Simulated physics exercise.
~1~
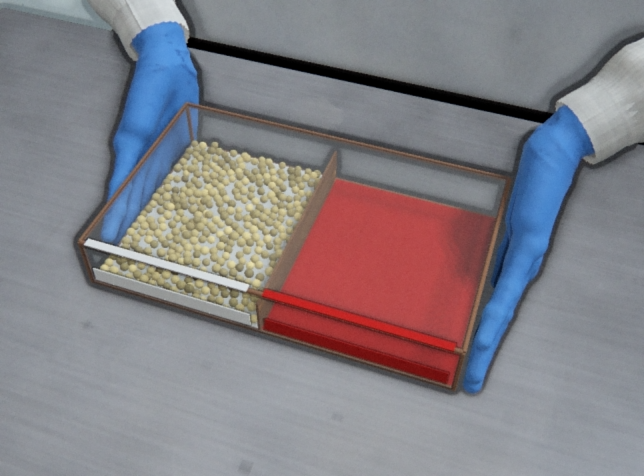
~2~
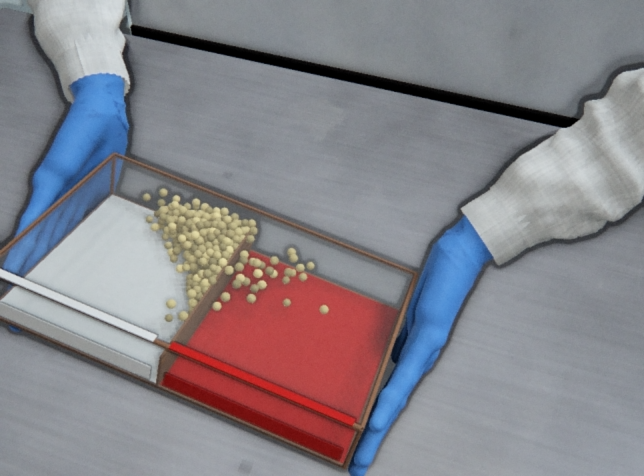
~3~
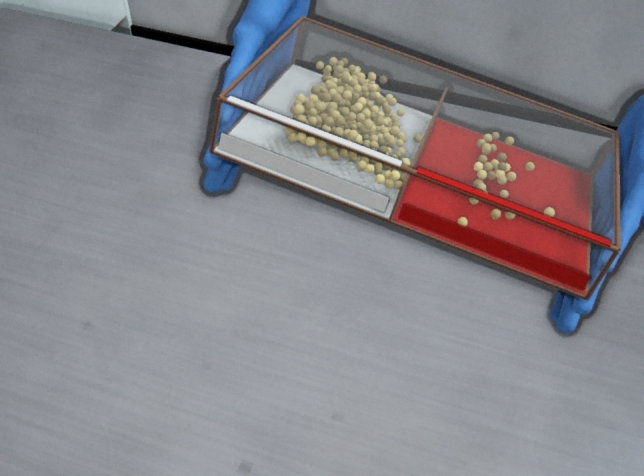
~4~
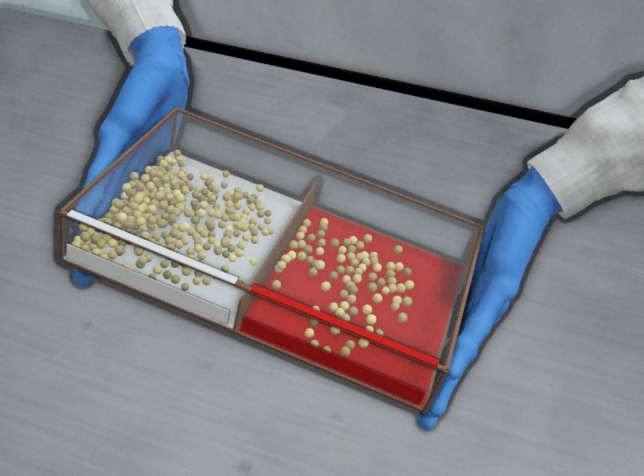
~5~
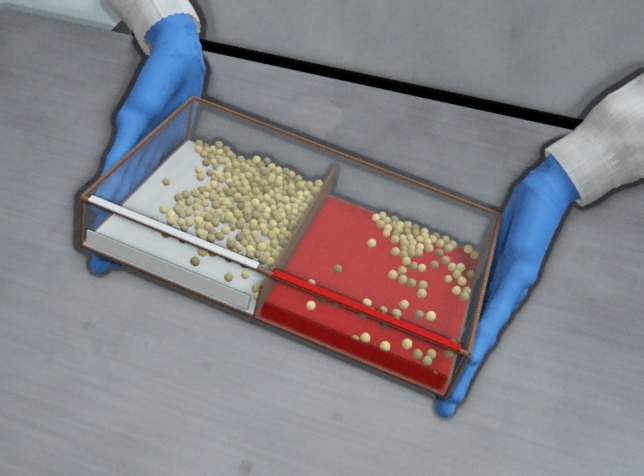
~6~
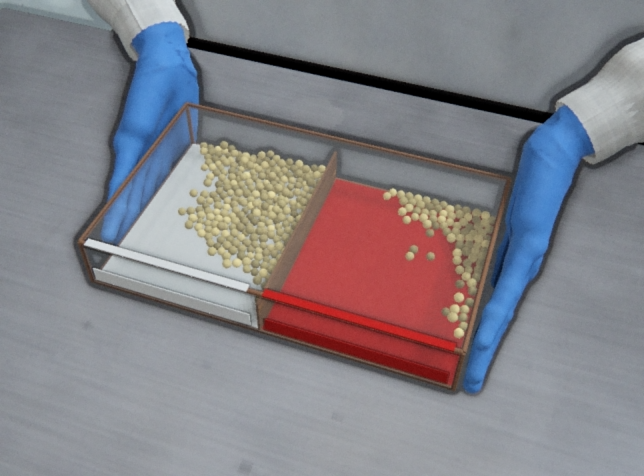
We see blue-gloved hands holding a clear, divided box with soya beans in its white left section, then tilting and shaking it so some beans cross into the red right section, before returning it to its starting position with most beans still on the white side.
